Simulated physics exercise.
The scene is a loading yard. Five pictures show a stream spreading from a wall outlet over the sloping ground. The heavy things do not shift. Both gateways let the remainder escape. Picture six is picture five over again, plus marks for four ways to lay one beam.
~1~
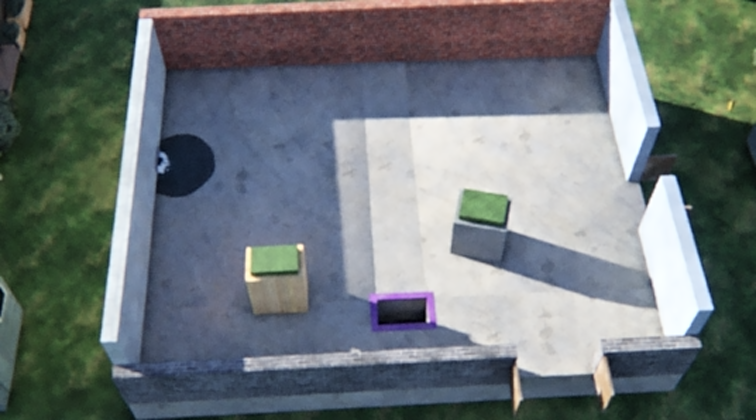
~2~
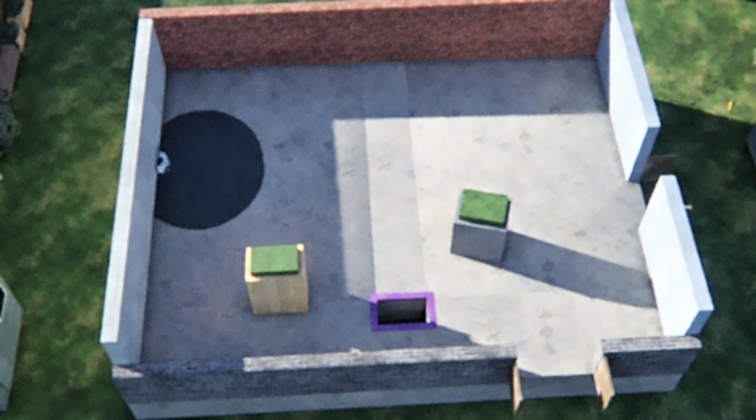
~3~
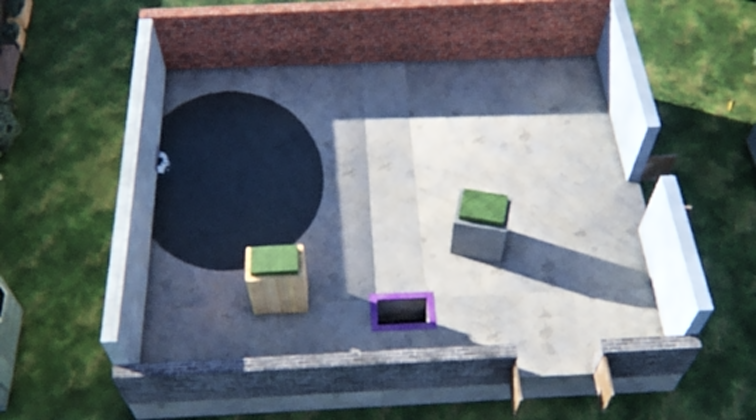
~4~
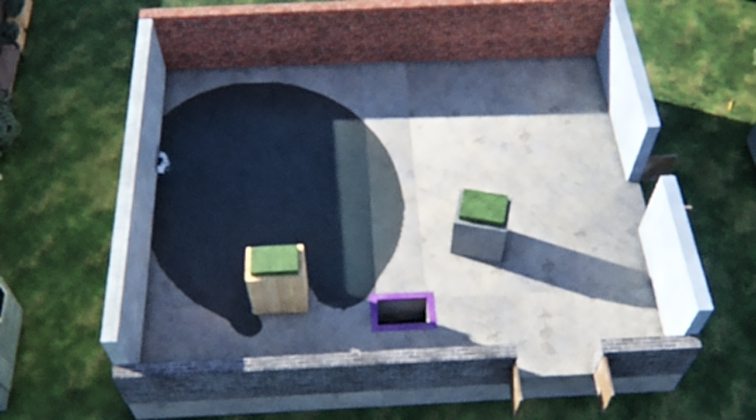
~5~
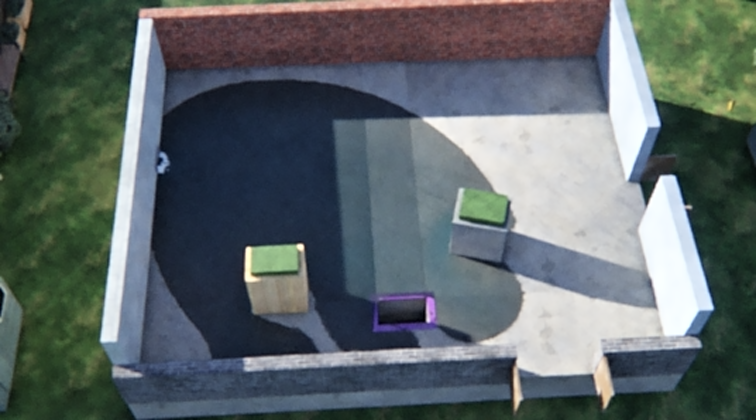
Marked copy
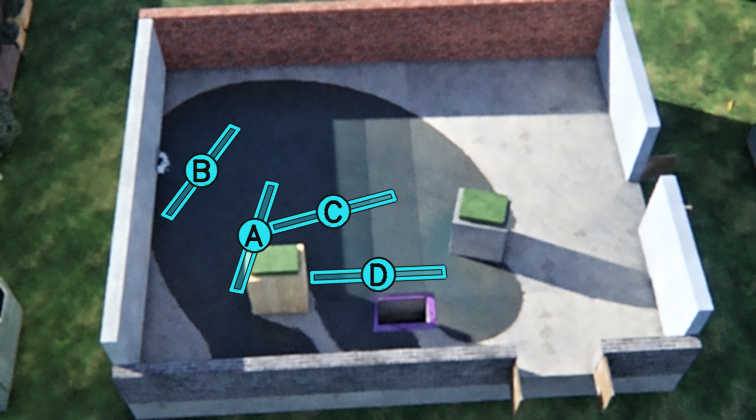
To begin with, a small dark wet patch sits by the left wall of a walled yard, seen from above. It spreads steadily outward across the pale floor, surrounding the wooden planter, then reaches the purple-rimmed drain pit and the grey planter as it covers much of the yard.
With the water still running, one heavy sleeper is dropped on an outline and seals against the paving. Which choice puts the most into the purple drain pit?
A is best.
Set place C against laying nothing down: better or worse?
It is worse.
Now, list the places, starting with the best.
Best to worst: A, C, B, D.
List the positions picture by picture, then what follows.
In the first frame, outfall at (157, 160); purple drain pit at (403, 311); open gate at (551, 363); open gate at (633, 205); front seen at (208, 168), 2 % of the ground wet; purple drain pit still dry.
In the second frame, front seen at (260, 169), 8 % of the ground wet; purple drain pit still dry.
In the third frame, front seen at (310, 213), 17 % of the ground wet; purple drain pit still dry.
In the fourth frame, front seen at (384, 263), 31 % of the ground wet; purple drain pit still dry.
In the fifth frame, front seen at (505, 326), 48 % of the ground wet; purple drain pit taking water.
On the marked copy, A from (236, 291) to (272, 183); B from (167, 216) to (234, 127); C from (271, 227) to (393, 195); D from (311, 277) to (444, 272).
For place A, about 21 % of the stream goes into the purple drain pit, about 76 % out by the gates.
For place B, about 9 % of the stream goes into the purple drain pit, about 86 % out by the gates.
For place C, about 12 % of the stream goes into the purple drain pit, about 85 % out by the gates.
For place D, about 2 % of the stream goes into the purple drain pit, about 96 % out by the gates.
